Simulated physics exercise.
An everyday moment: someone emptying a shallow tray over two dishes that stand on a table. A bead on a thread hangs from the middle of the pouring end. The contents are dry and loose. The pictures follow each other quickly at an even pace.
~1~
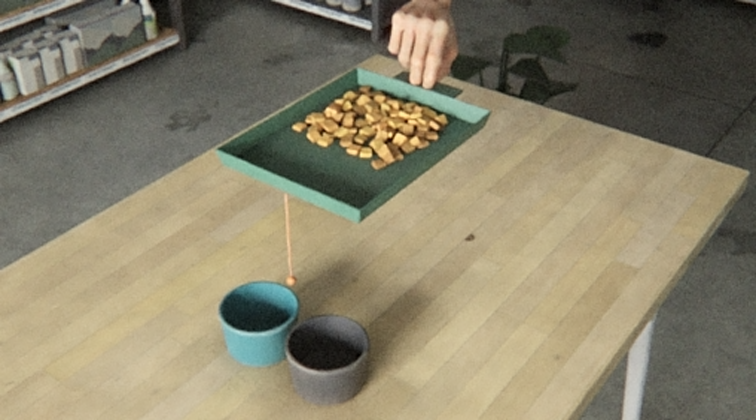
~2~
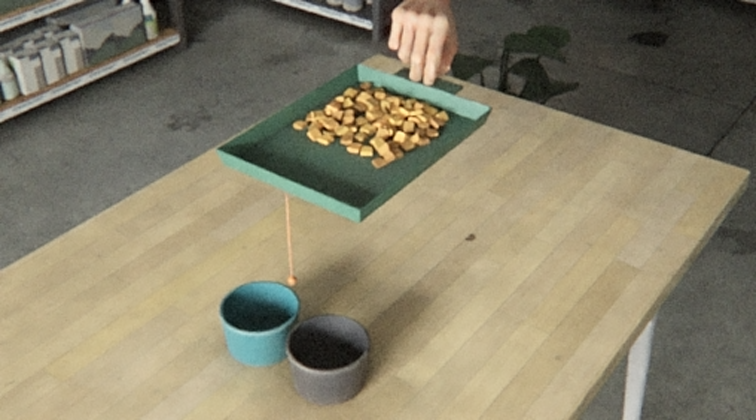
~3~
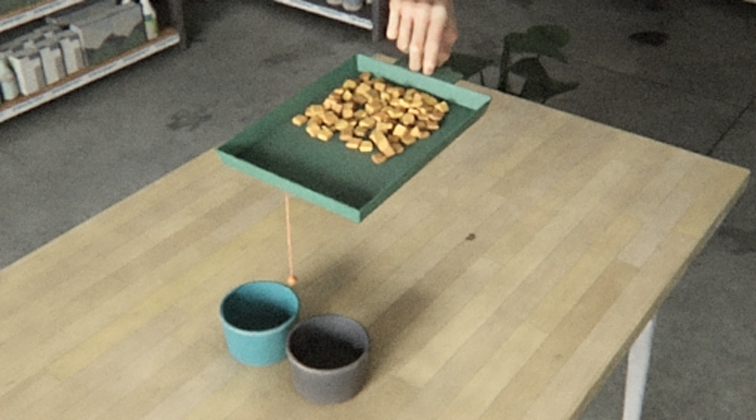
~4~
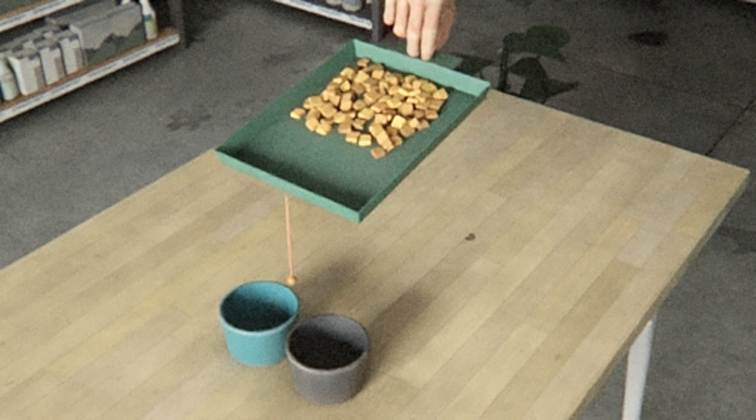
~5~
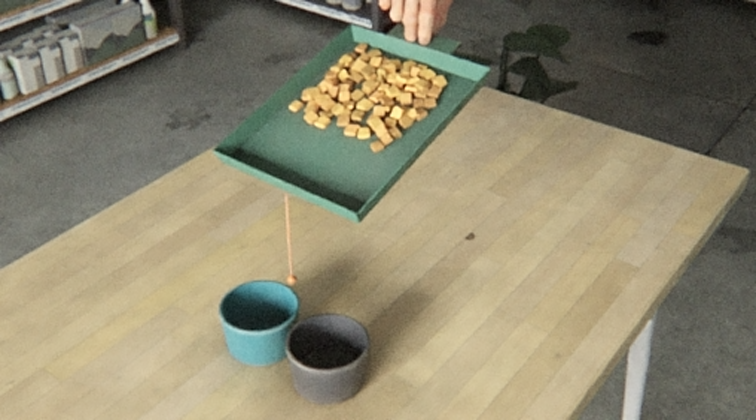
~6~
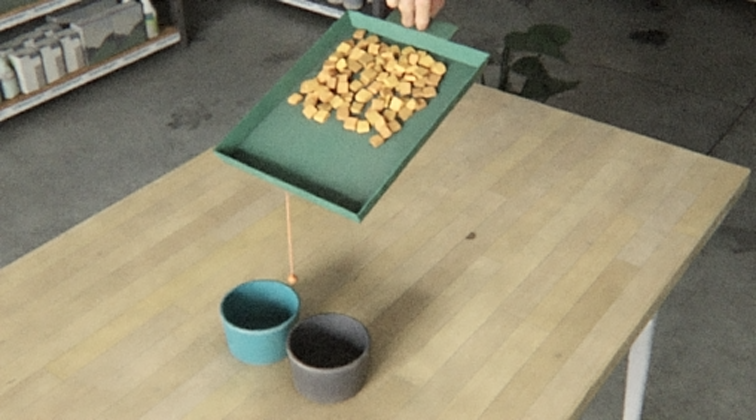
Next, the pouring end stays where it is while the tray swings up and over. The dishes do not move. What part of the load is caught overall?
The two hold over half of the load.
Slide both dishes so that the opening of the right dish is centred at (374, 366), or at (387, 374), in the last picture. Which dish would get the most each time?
First the left-hand dish, then the left dish.
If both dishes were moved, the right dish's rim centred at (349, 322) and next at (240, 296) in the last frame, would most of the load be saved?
In turn: Below a half; under half.
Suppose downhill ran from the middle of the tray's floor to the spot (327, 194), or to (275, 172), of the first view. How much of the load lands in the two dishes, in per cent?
About 80 and 20 per cent.
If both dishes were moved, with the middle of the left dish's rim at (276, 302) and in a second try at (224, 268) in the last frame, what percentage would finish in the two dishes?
Near 60 % and 30 %.
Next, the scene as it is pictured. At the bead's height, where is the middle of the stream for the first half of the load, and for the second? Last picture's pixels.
At about (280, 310), then at (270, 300).
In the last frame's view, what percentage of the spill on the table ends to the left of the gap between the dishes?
Close to 80 per cent.
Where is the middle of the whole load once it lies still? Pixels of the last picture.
Around (272, 350).
Just after the last frame, tray tipped steeply; the larger part on the tray; about a tenth in the air.
A moment on, tray tipped past a quarter turn; roughly half on the tray; about a tenth in the right dish; about a tenth in the left dish; about a tenth outside both; roughly a quarter in the air.
Further on, tray tipped past a quarter turn; roughly a third in the right dish; roughly a third in the left dish; roughly a third outside both.
When it is over, tray tipped past a quarter turn; roughly a third in the right dish; roughly a third in the left dish; roughly a third outside both.
